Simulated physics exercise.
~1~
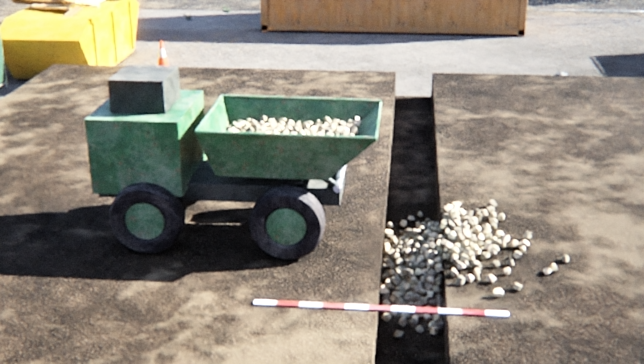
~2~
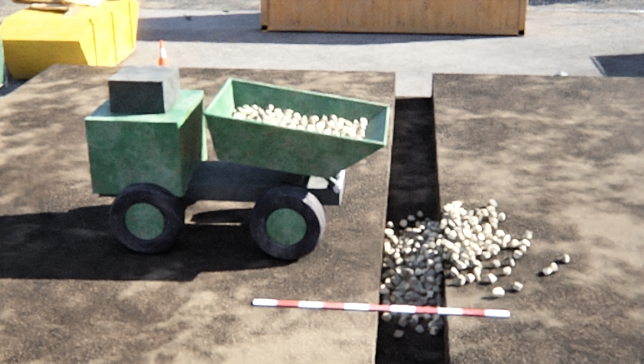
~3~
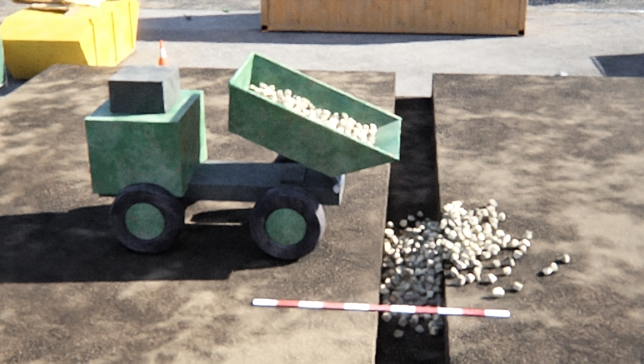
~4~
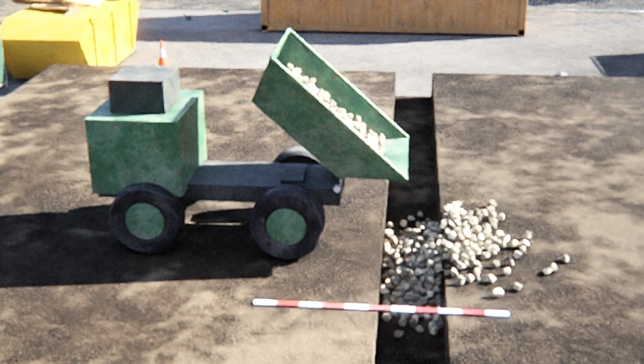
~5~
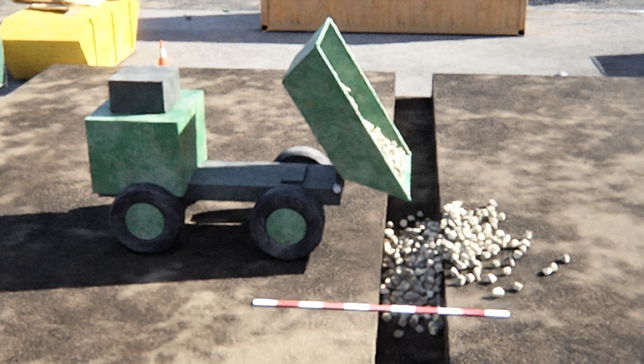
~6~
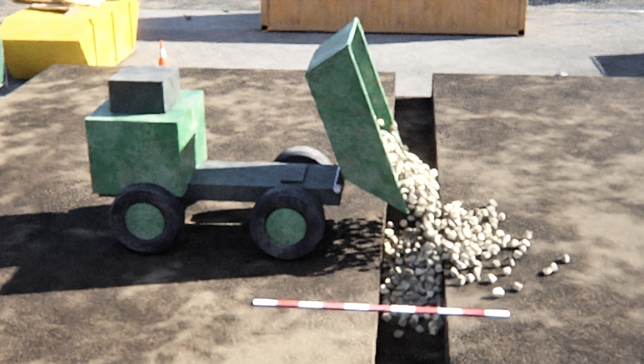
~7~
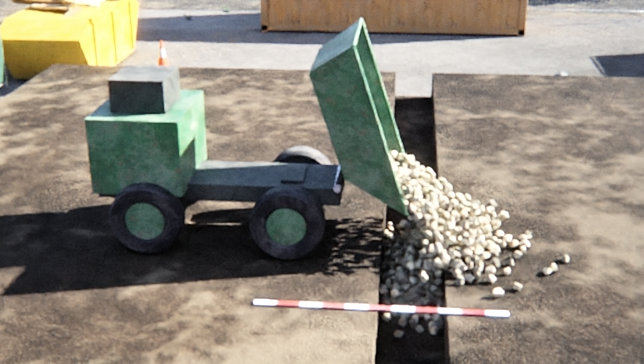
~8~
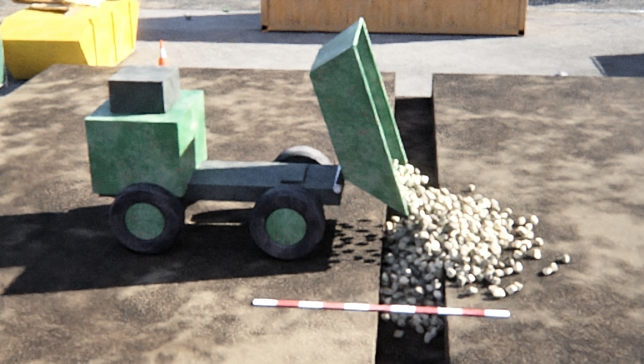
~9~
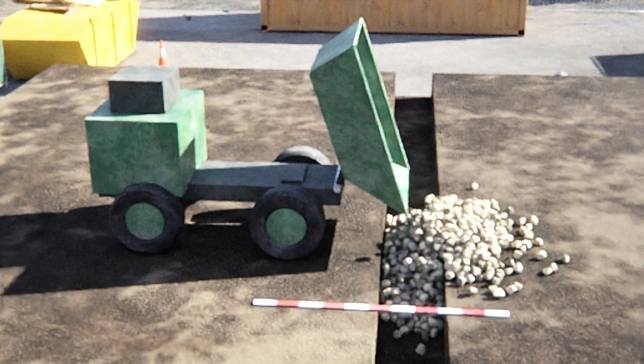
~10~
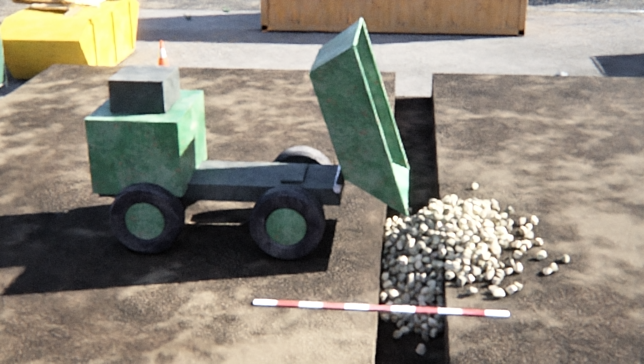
A green dump truck tipped its skip steeply up toward the right, and the pale stones slid out into the trench and onto the loose pile already there, spreading over the far edge until the skip was empty and everything lay still.
